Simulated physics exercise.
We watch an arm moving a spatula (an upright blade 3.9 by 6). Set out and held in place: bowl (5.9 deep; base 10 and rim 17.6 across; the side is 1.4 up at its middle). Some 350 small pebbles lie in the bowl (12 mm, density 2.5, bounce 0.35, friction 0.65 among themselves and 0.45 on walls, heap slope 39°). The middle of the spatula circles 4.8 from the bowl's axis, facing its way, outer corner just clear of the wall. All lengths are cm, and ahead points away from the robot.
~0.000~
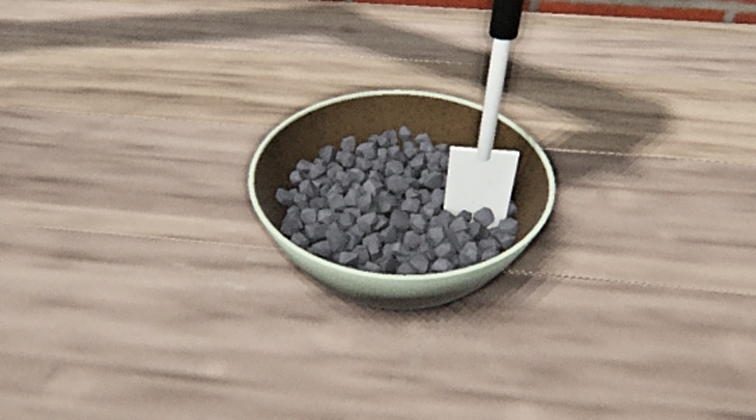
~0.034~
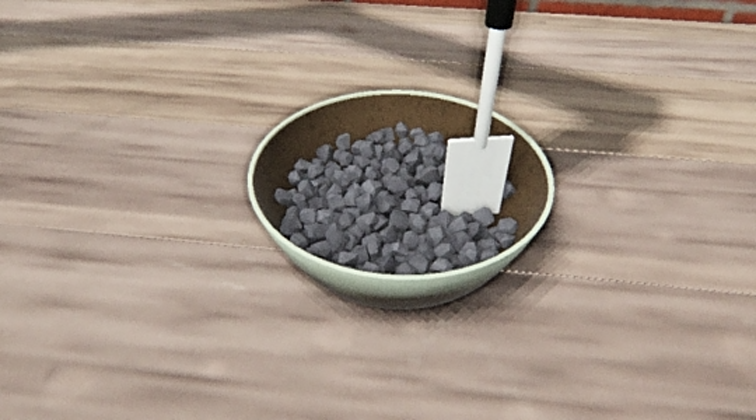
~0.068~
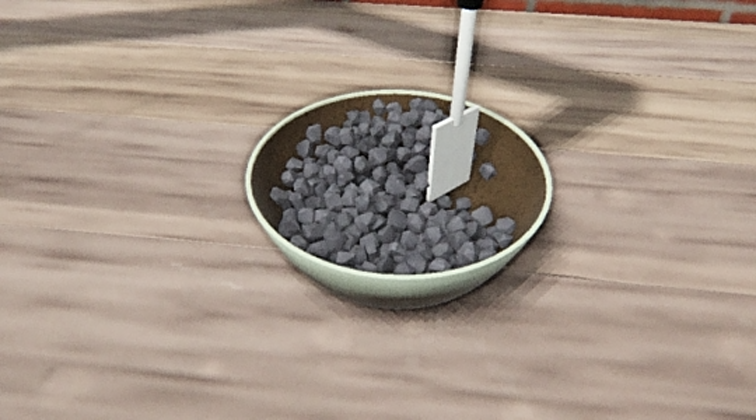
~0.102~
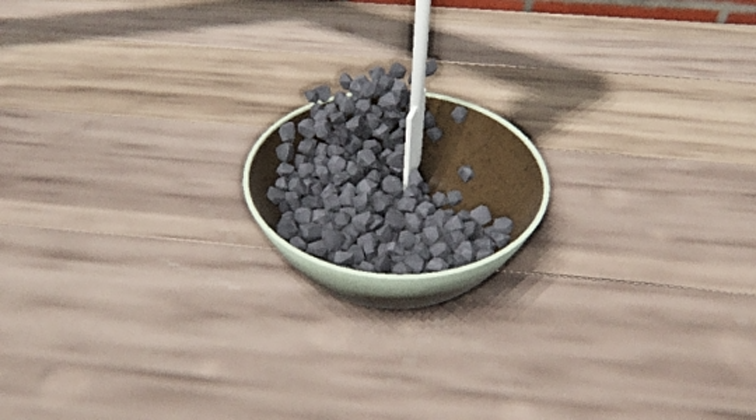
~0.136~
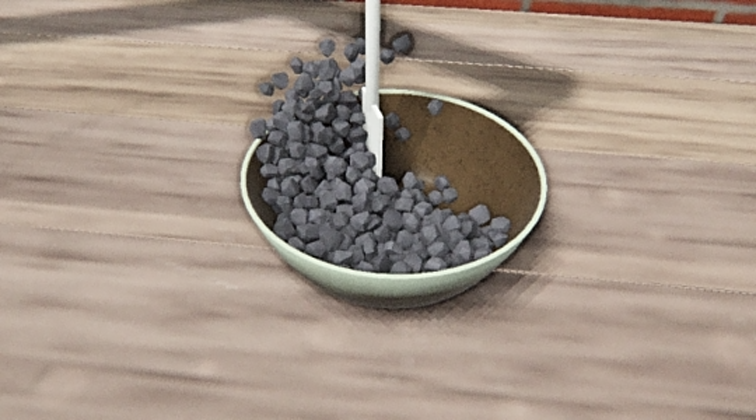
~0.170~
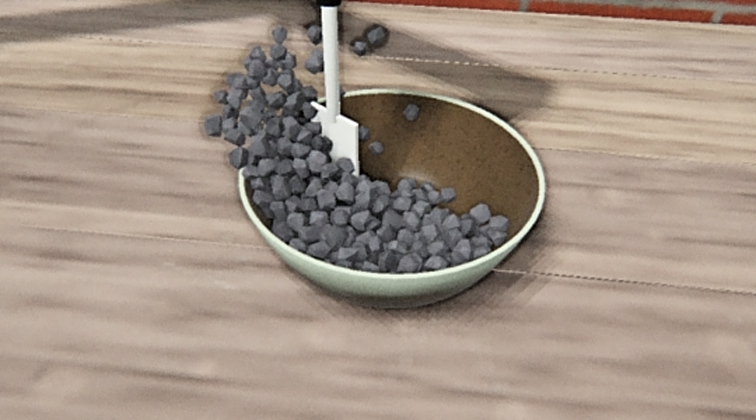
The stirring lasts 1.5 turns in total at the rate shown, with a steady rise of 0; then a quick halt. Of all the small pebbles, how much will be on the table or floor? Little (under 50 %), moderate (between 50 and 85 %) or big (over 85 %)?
On the table or floor the share is moderate, between 50 and 85 %.
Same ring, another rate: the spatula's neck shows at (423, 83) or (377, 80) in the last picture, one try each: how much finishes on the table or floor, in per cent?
About 35 and 45 per cent.
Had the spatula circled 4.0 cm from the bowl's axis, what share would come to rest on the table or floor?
Then about 50 per cent.
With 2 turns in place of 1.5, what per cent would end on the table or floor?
Then about 70 per cent.
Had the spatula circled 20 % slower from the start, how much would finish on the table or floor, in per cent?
In that case some 50 per cent.
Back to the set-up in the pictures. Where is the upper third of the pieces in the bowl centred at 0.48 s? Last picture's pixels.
Around (357, 111).
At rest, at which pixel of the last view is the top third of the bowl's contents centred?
Near (384, 267).
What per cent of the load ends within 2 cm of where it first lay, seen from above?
About 5 per cent.
By 0.32 s, 296° round, highest piece 10 above the table; 240 in the bowl, 48 on the table or floor, 64 in flight or on the tool.
By 0.48 s, 86° round, highest piece 9 above the table; 178 in the bowl, 137 on the table or floor, 37 in flight or on the tool.
By 0.76 s, 180° round, highest piece 4 above the table; 218 on the table or floor, 134 in the bowl.
By 1.46 s, 180° round, highest piece 4 above the table; 218 on the table or floor, 134 in the bowl.
Final count, 218 on the table or floor, 134 in the bowl. That is 62 % on the table or floor.
